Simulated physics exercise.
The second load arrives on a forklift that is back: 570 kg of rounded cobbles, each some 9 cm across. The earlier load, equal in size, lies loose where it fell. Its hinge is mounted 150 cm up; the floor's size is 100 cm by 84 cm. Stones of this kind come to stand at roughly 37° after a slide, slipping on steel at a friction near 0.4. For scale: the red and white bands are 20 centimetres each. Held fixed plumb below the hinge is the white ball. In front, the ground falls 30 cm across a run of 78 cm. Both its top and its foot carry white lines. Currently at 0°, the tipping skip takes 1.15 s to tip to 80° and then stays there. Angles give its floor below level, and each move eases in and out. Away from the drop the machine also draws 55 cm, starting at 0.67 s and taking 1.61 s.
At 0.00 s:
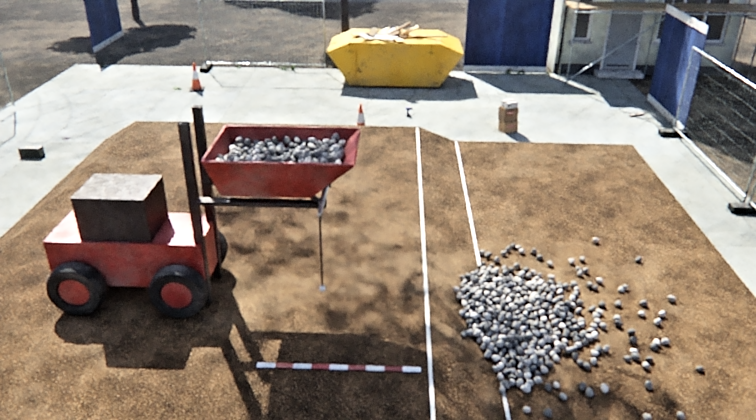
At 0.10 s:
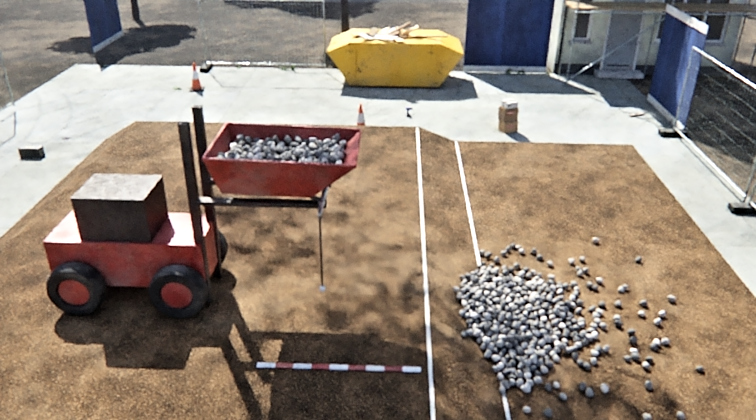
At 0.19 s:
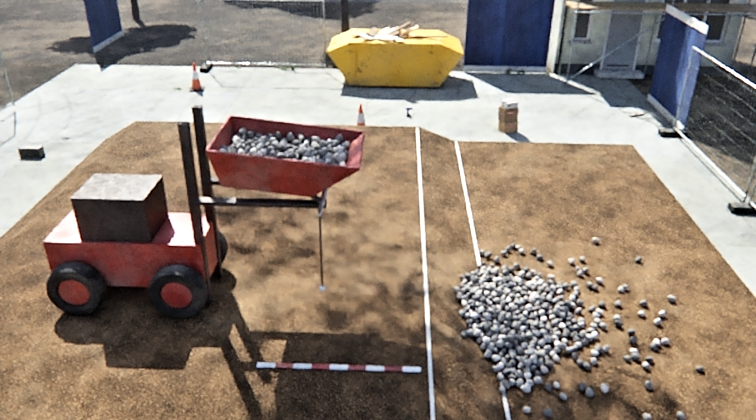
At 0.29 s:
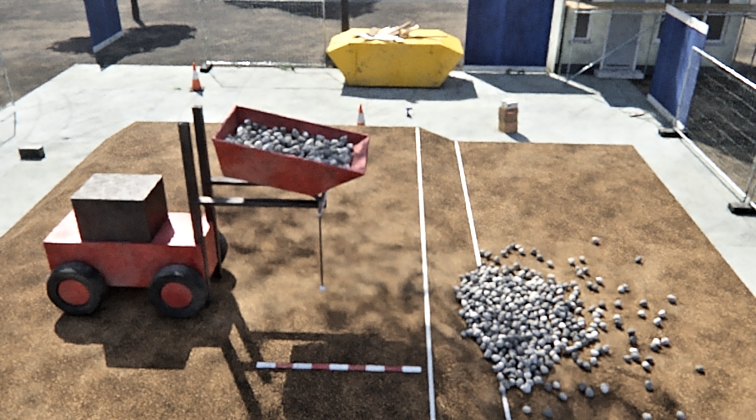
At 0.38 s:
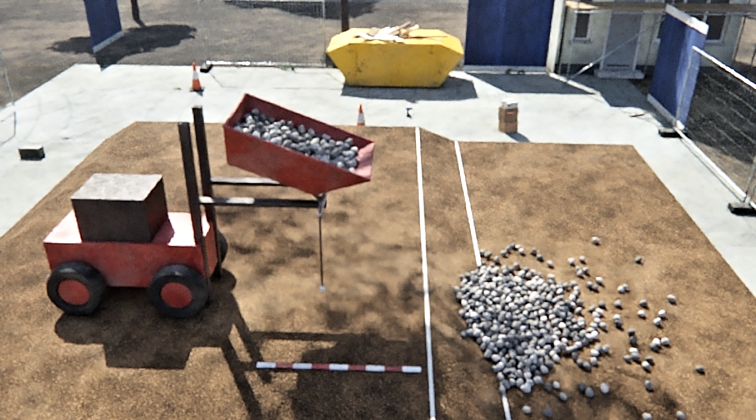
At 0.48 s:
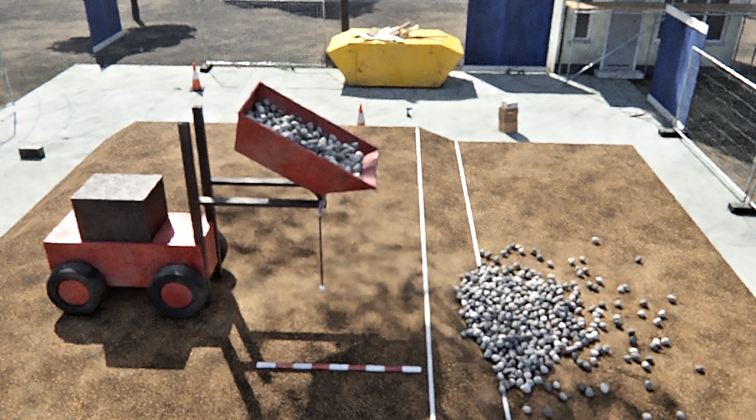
A yellow skip stands at the back of a fenced yard, seen from above, with a red forklift with a dark block on top at the left of a patch of brown dirt. The forklift holds up a red skip of grey stones, left of two white lines and a loose stone heap. The raised skip tilts steadily down to the right, its stones shifting with it.
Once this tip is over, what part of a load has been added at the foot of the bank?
Roughly 26 per cent.
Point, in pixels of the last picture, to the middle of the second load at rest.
Around (456, 300) in the last picture.
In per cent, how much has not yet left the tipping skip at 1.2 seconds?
Roughly 45 parts in a hundred of the load.
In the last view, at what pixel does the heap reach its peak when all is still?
About (406, 287).
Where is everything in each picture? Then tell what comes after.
In the first picture, lip at (354, 166), floor tilted 0°, highest stones at (322, 148). The earlier load is highest near (494, 305), 7 cm below ground level, 18 % on the top or the slope, 80 % at the foot of the bank.
In the second picture, lip at (356, 167), floor tilted 2°, highest stones at (286, 147); the stones move at 0.4 m/s on average.
In the third picture, lip at (360, 169), floor tilted 6°, highest stones at (261, 142); the stones move at 0.7 m/s on average.
In the fourth picture, the tipping skip is at 13°, its lip at (365, 174); the top of the load is at (250, 132); the stones move at 0.9 m/s on average.
In the fifth picture, the tipping skip is at 21°, its lip at (370, 181); the top of the load is at (251, 121); the stones move at 1.1 m/s on average.
In the sixth picture, lip at (375, 189), floor tilted 30°, highest stones at (259, 111); the stones move at 1.2 m/s on average.
After 0.9 s the floor is at 67°; in per cent of one load, 100 in the tipping skip, 18 on the top or the slope, 80 at the foot of the bank; the foremost stones are at (659, 313).
After 1.2 s the floor is at 80°; in per cent of one load, 43 in the tipping skip, 75 on the top or the slope, 80 at the foot of the bank; the foremost stones are at (659, 313).
After 2.7 s the floor is at 80°; in per cent of one load, 0 in the tipping skip, 91 on the top or the slope, 106 at the foot of the bank; the foremost stones are at (659, 313).
After 5.4 s the floor is at 80°; in per cent of one load, 0 in the tipping skip, 91 on the top or the slope, 106 at the foot of the bank; the foremost stones are at (659, 313). Net gain at the foot of the bank, 26.
